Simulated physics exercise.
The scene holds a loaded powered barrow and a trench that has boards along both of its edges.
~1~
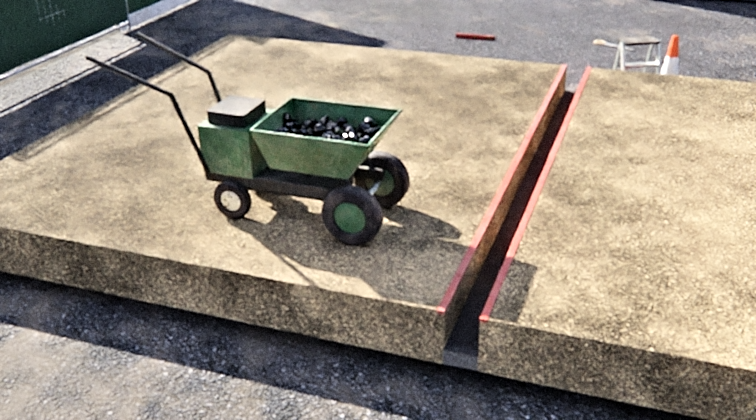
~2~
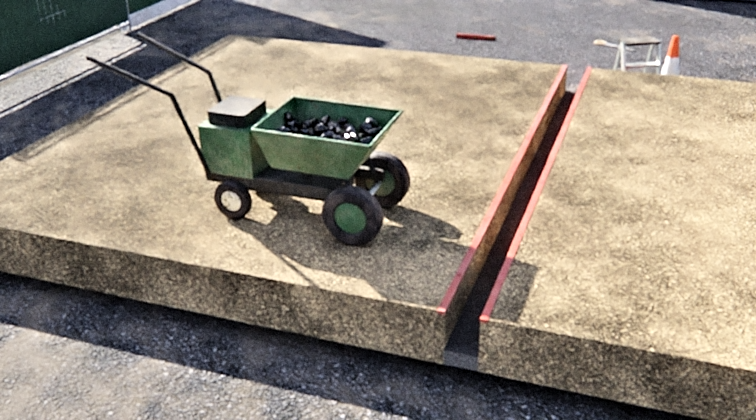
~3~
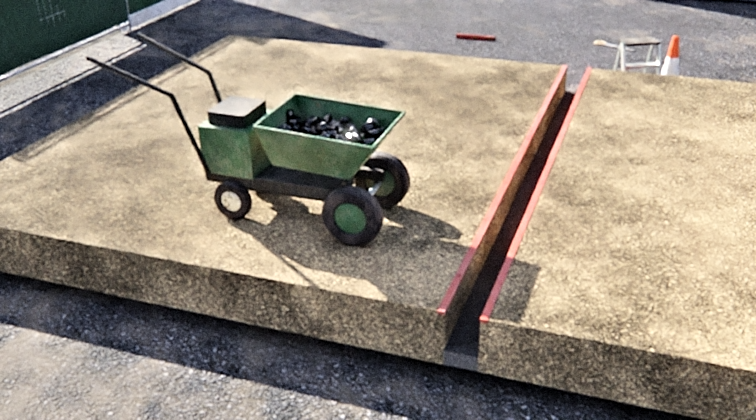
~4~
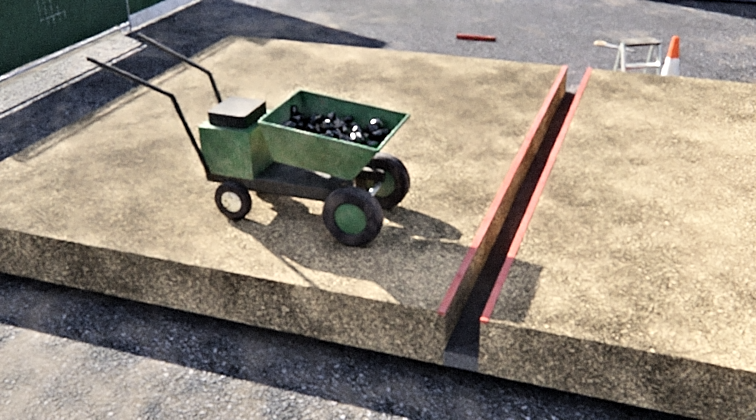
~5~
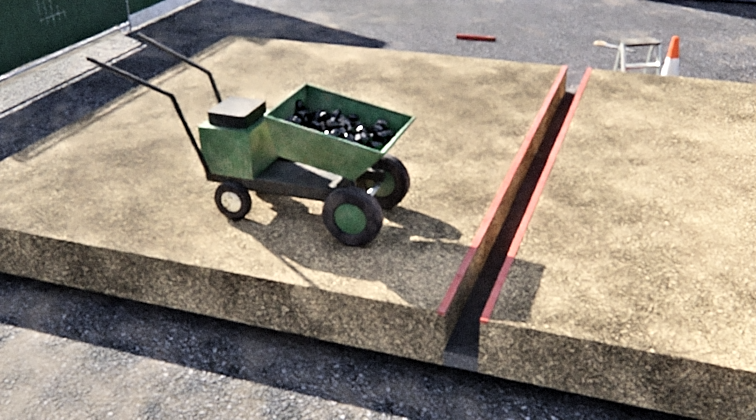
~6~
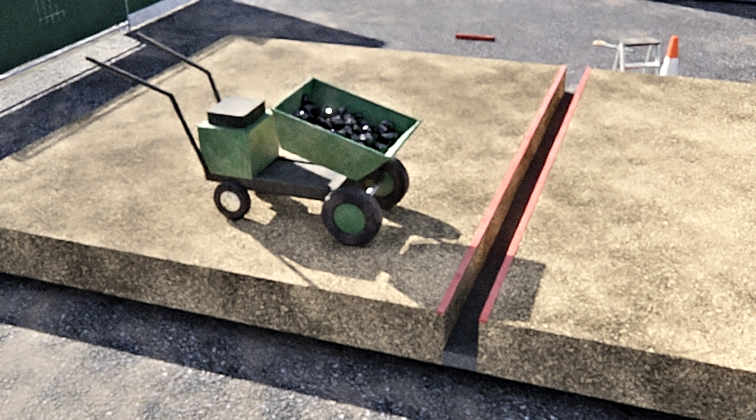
A green powered barrow loaded with black lumps gradually tilting its skip forward to the right, near a red-edged trench.
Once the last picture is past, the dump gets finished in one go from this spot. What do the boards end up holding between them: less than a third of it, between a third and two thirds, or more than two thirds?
I predict a trench share from a third through two thirds.
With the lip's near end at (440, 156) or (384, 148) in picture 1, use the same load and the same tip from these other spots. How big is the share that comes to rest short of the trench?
First some 0, then 10 per cent.
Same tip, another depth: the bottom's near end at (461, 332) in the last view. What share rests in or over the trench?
About 40 percent.
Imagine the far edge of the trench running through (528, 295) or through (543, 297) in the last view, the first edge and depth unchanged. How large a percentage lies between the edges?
60 %, then 60 %.
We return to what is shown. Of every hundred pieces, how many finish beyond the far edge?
Some 5 per cent.
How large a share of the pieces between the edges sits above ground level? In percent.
Estimate: Around 0 %.
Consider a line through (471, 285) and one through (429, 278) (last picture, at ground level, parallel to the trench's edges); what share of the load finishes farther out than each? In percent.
I'd say some 40 in a hundred, and after that 80 in a hundred.
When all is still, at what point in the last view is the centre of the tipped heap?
The centre comes to rest near (485, 259).
Shortly afterwards, skip tipped steeply; the whole lot in the skip.
Next, skip tipped right over; the bulk in the skip; a little short of the trench; only a few in or heaped over the trench; a little falling.
Some moments later, skip tipped right over; near a quarter in the skip; near a third short of the trench; near a third in or heaped over the trench; only a few beyond it.
In the end, skip tipped right over; only a few in the skip; near a third short of the trench; near half in or heaped over the trench; only a few beyond it.
